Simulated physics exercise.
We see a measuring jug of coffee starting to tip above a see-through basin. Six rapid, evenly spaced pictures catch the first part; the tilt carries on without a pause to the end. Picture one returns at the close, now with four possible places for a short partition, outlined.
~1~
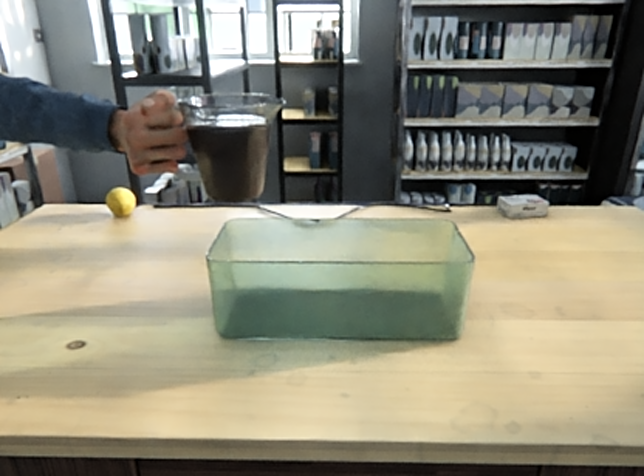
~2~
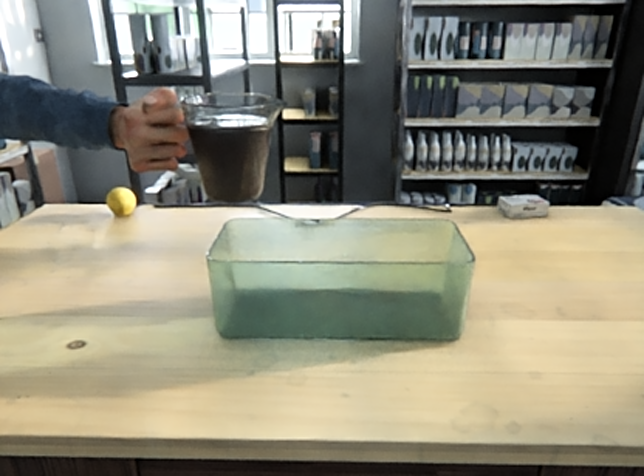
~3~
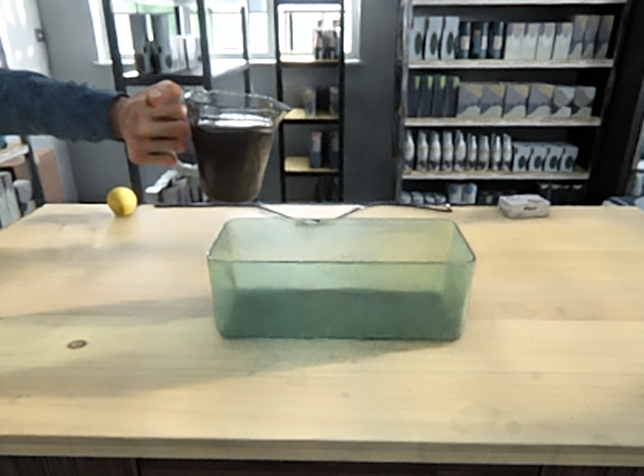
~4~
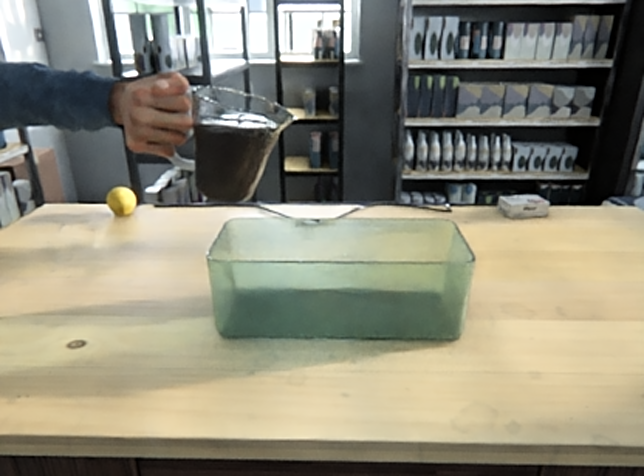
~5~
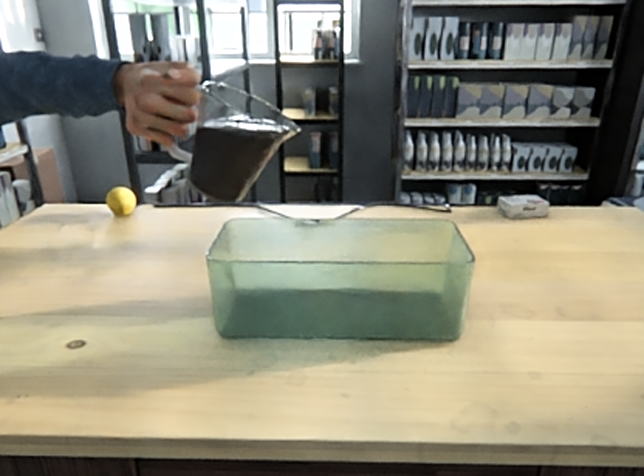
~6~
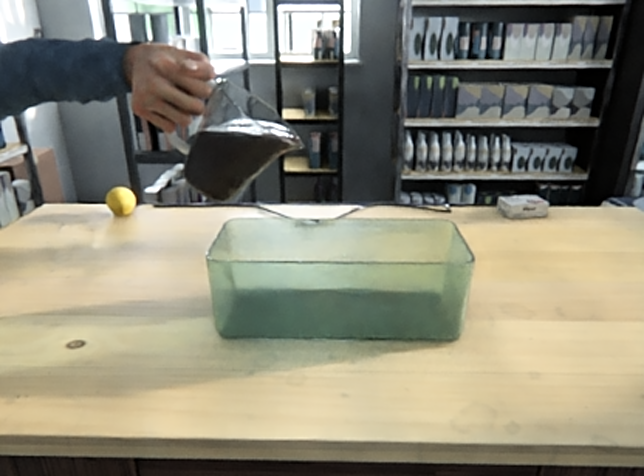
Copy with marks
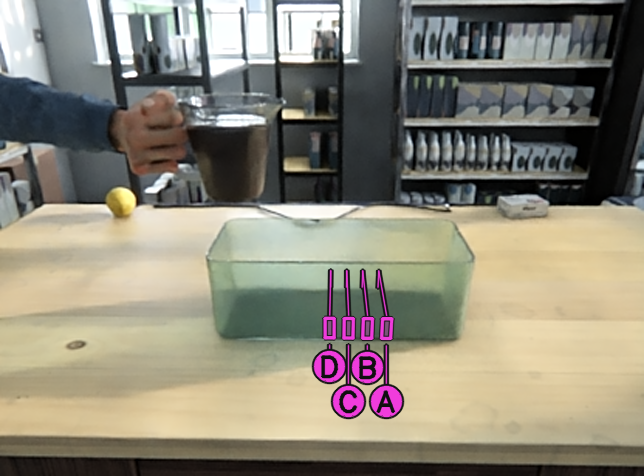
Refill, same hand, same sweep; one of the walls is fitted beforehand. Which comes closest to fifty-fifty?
The best position is D.
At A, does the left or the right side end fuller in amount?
The left side.
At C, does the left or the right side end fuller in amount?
The left side.
On the marked copy, A at (386, 345); B at (367, 345); C at (348, 345); D at (329, 344).
Choosing A, about 85 % ends left of the wall and 13 % right of it.
Choosing B, about 85 % ends left of the wall and 10 % right of it; 5 % is lost outside.
Choosing C, about 77 % ends left of the wall and 21 % right of it; 3 % is lost outside.
Choosing D, about 51 % ends left of the wall and 48 % right of it.
